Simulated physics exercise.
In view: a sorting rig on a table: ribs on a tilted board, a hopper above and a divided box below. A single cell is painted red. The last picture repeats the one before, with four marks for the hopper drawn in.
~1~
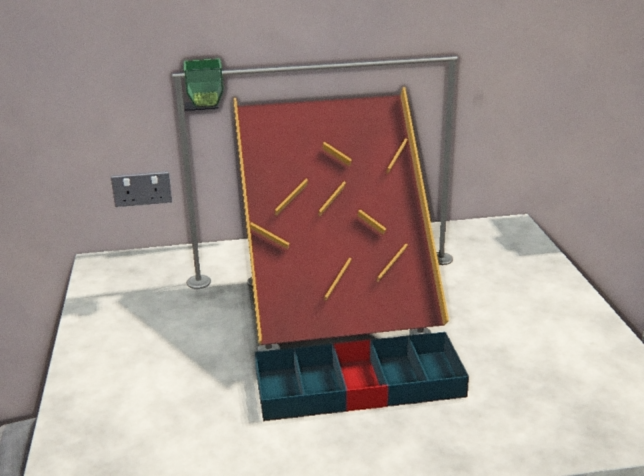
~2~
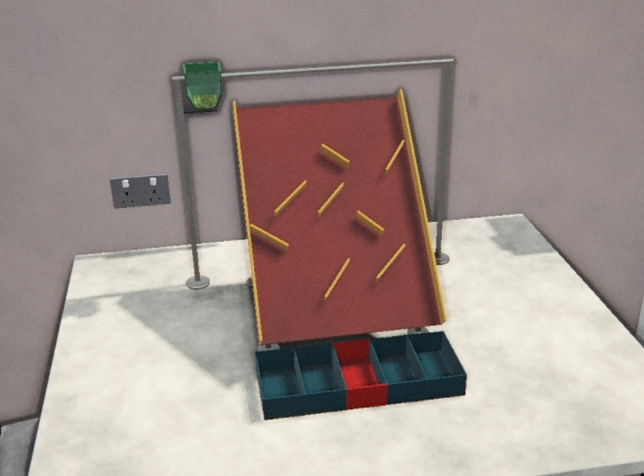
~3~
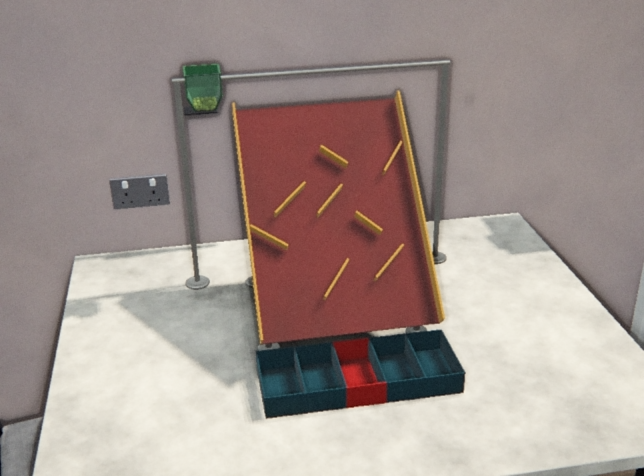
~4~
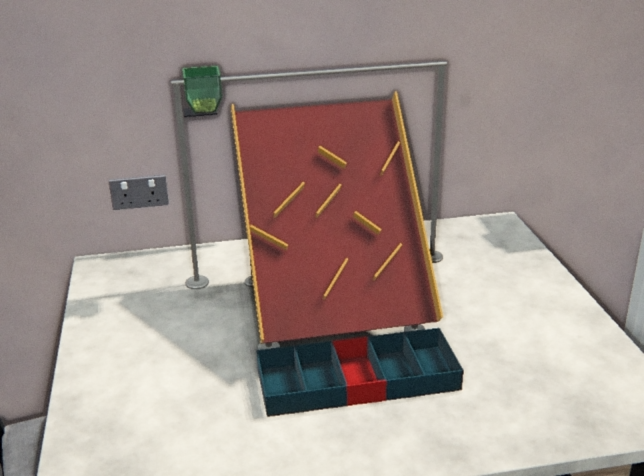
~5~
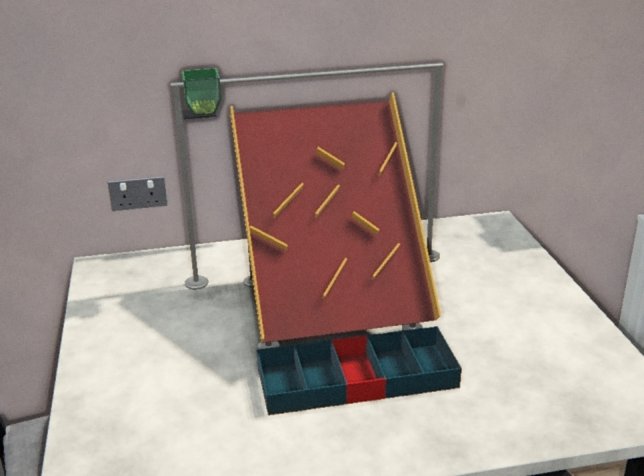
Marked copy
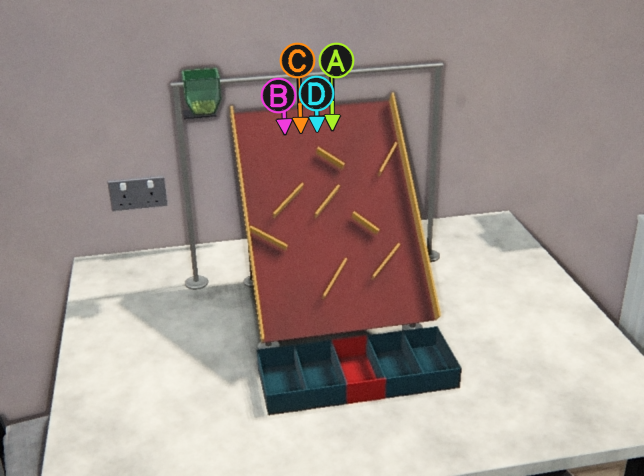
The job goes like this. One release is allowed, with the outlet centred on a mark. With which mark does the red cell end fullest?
A works best here.
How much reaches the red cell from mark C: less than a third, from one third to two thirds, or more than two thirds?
Less than a third.
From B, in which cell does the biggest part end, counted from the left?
The second from the left.
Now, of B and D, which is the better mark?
That is mark D.
On the marked copy, mark A meets the board at (332, 124); mark B meets the board at (284, 128); mark C meets the board at (300, 127); mark D meets the board at (317, 126).
Choosing A, about a third in the red cell, about two thirds in other cells.
Choosing B, a small part in the red cell, nearly all in other cells, a stray few outside the box.
Choosing C, a small part in the red cell, most in other cells, a small part outside the box.
Choosing D, about a quarter in the red cell, most in other cells.
